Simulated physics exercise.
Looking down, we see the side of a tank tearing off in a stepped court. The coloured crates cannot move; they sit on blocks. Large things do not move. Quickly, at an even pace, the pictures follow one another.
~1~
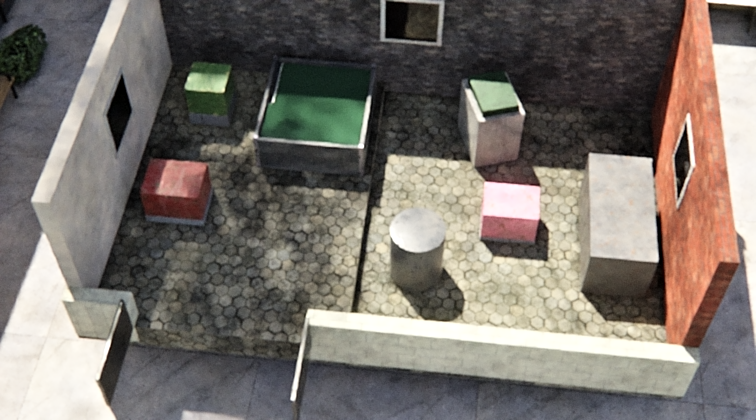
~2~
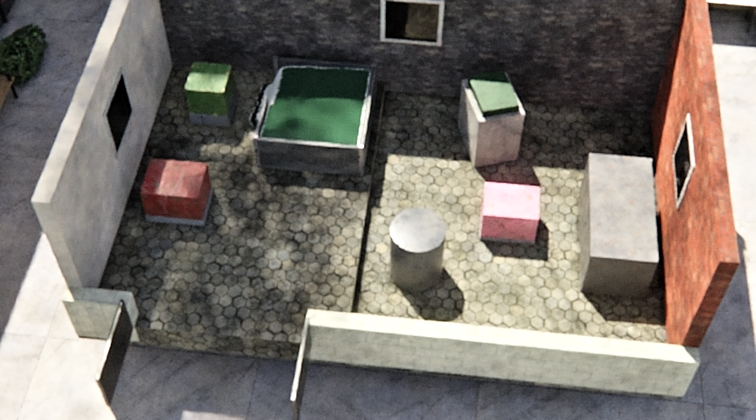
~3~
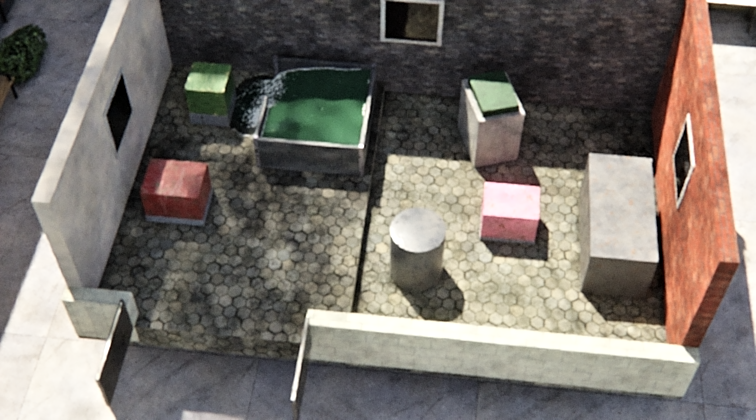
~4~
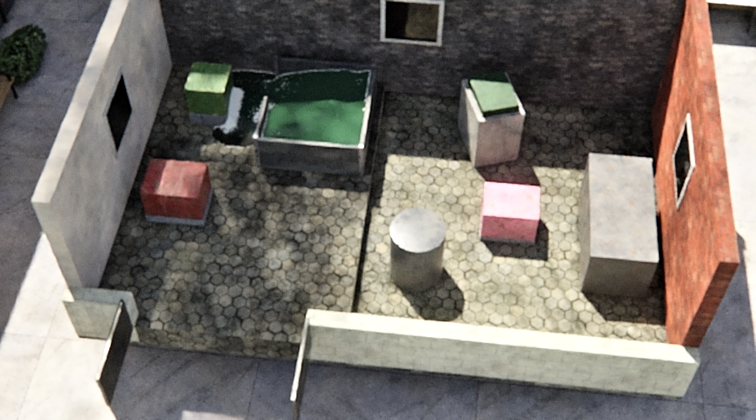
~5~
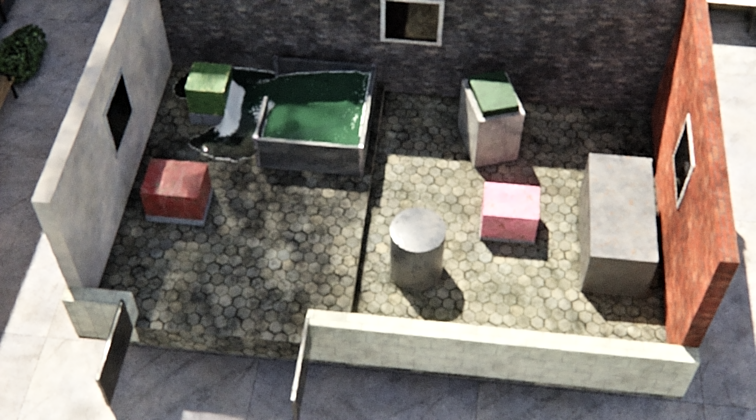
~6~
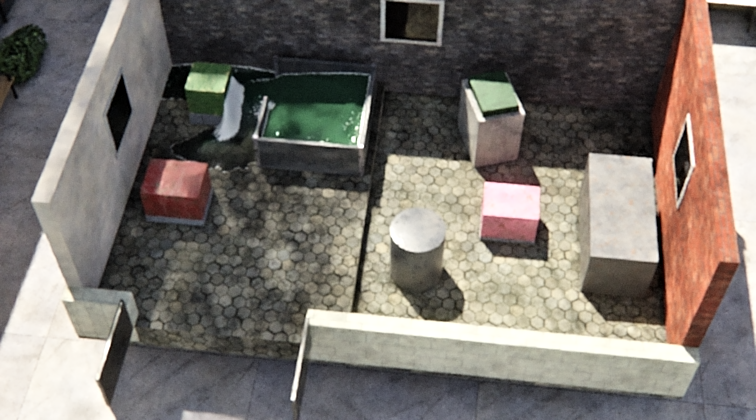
Dark green water bursts from the left side of a grey-walled tank at the back left of a roofless, stone-paved court, seen from high above by a still camera. Around it stand a green block, a red block, a pale box with a green top, a grey cylinder, a pink block and a tall grey box. The water spills left in a foaming sheet, spreading around the unmoving green block.
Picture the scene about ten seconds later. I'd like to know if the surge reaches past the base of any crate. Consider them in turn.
Result: The green crate is reached by the water; the pink crate is missed by the water; the red crate is reached by the water.
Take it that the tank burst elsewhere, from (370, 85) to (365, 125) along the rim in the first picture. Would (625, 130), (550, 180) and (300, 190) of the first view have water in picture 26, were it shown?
Point one: Reached. Point two: Reached. Point three: Not reached.
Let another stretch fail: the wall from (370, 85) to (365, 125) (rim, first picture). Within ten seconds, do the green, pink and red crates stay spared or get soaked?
Result - green crate is not reached; pink crate gets flooded; red crate is not reached.
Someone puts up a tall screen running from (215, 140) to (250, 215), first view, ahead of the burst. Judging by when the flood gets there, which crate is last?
My answer: The crate marked pink.
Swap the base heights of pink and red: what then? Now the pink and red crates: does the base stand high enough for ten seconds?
Pink crate untouched, red crate drenched.
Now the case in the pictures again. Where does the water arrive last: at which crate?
That's the pink crate.
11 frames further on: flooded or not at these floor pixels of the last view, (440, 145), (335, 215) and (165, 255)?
As listed: Dry, clear, dry.
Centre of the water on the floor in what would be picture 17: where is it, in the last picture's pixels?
It is around (263, 129).
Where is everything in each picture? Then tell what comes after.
The first picture shows the water tank at (317, 104) is whole and still.
In the second picture, the front is at a hidden place, out from the gap at (274, 98).
In the third picture, water pours out at (274, 99) and has run to (231, 121).
In the fourth picture, the front is at a hidden place, out from the gap at (275, 99).
In the fifth picture, water pours out at (274, 99) and has run to (181, 86).
In the sixth picture, the front is at (173, 67), out from the gap at (274, 98).
A moment on, water covers 15 % of the floor; the green crate water round its plinth, the pink crate not reached, the red crate water round its plinth.
Next, water covers 20 % of the floor; the green crate water round its plinth, the pink crate not reached, the red crate water round its plinth.
Then, water covers 35 % of the floor; the green crate water round its plinth, the pink crate not reached, the red crate water round its plinth.
Later, water covers 60 % of the floor; the green crate water round its plinth, the pink crate water round its plinth, the red crate water round its plinth.
In the end, water covers 85 % of the floor; the green crate was topped, the pink crate stayed above the water, the red crate was topped.
